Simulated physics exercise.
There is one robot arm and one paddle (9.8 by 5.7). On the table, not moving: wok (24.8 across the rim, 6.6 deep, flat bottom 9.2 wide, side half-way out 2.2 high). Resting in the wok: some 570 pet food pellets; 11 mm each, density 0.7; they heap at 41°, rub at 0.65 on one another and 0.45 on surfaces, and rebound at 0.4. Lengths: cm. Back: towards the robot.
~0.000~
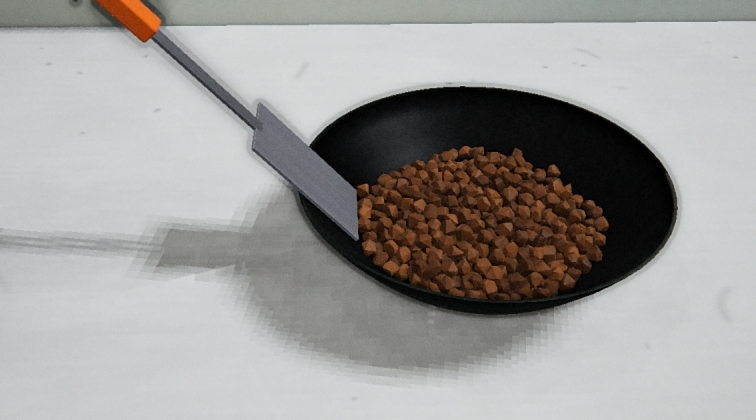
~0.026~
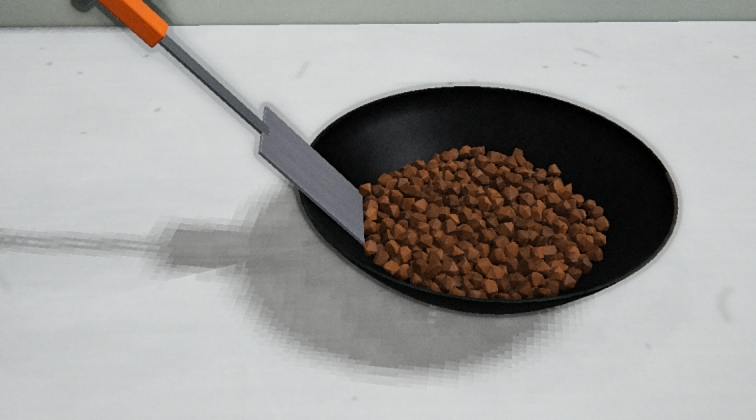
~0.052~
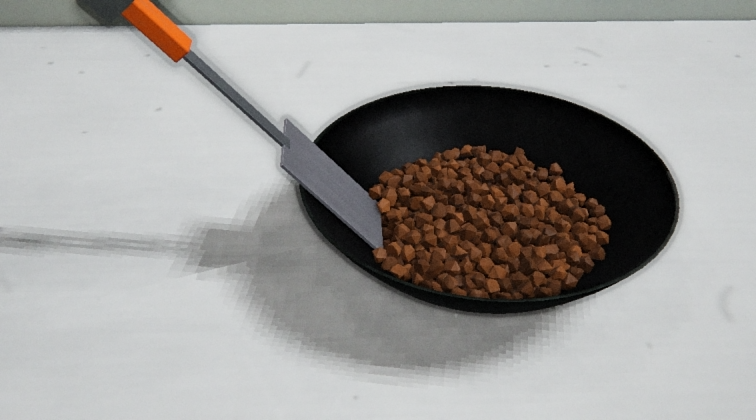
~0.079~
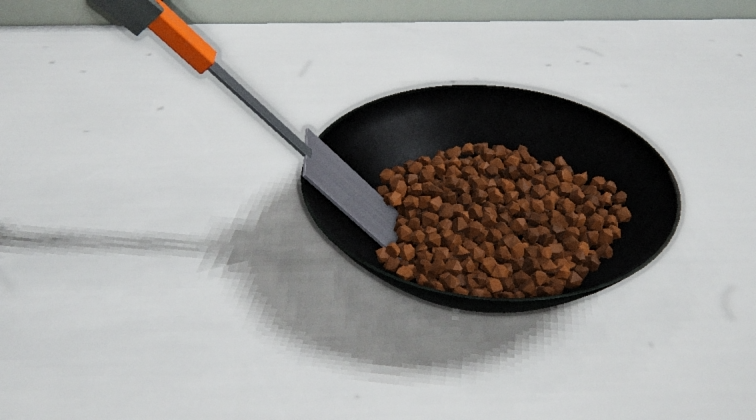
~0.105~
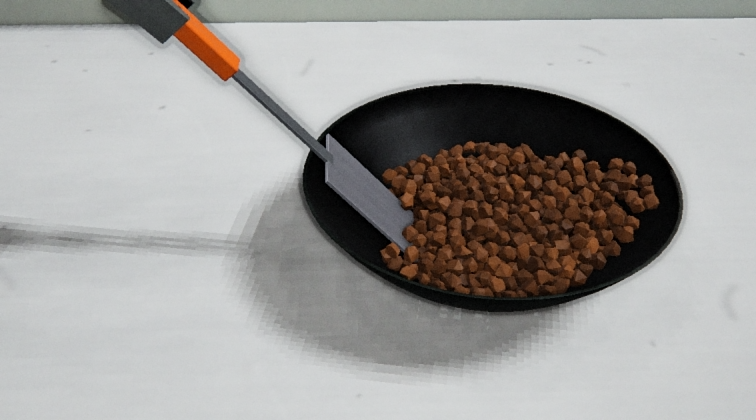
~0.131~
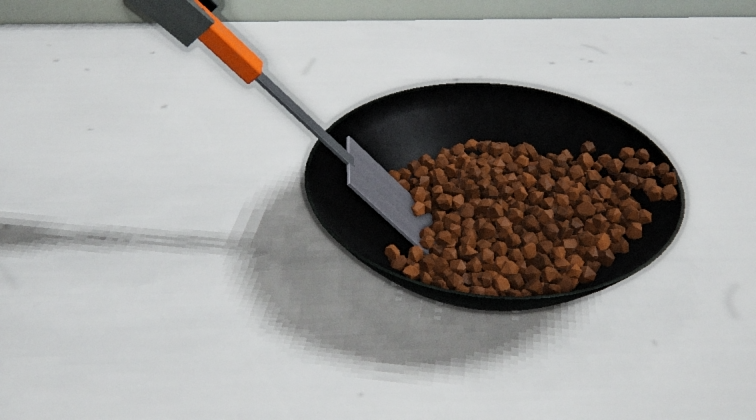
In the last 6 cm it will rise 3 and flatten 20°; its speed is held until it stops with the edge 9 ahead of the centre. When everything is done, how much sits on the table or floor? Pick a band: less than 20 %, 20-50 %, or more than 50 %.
It falls in the band 20-50 %.
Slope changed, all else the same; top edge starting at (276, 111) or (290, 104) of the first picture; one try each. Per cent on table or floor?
About 30 and 30 per cent.
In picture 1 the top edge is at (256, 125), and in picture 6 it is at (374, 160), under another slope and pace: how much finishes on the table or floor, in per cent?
Around 35 per cent finishes on the table or floor.
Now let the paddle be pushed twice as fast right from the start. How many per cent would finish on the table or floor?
Then about 50 per cent.
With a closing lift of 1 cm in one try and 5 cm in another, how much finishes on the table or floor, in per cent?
First try around 30 percent, second try around 30 percent.
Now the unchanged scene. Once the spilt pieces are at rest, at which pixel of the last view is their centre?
Approximately at (733, 243).
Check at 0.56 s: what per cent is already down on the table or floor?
Roughly 25 percent.
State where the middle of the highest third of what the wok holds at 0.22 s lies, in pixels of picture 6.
Roughly pixel (597, 192).
After 0.22 s, sloping 49°, highest piece 8 above the table; 566 in the wok, 3 on the blade or in flight.
After 0.32 s, sloping 40°, highest piece 10 above the table; 538 in the wok, 3 on the table or floor, 28 on the blade or in flight.
After 0.56 s, sloping 29°, highest piece 8 above the table; 395 in the wok, 150 on the table or floor, 24 on the blade or in flight.
After 1.61 s, sloping 29°, highest piece 7 above the table; 395 in the wok, 174 on the table or floor.
In the end, 395 in the wok, 174 on the table or floor. That is 31 % on the table or floor.
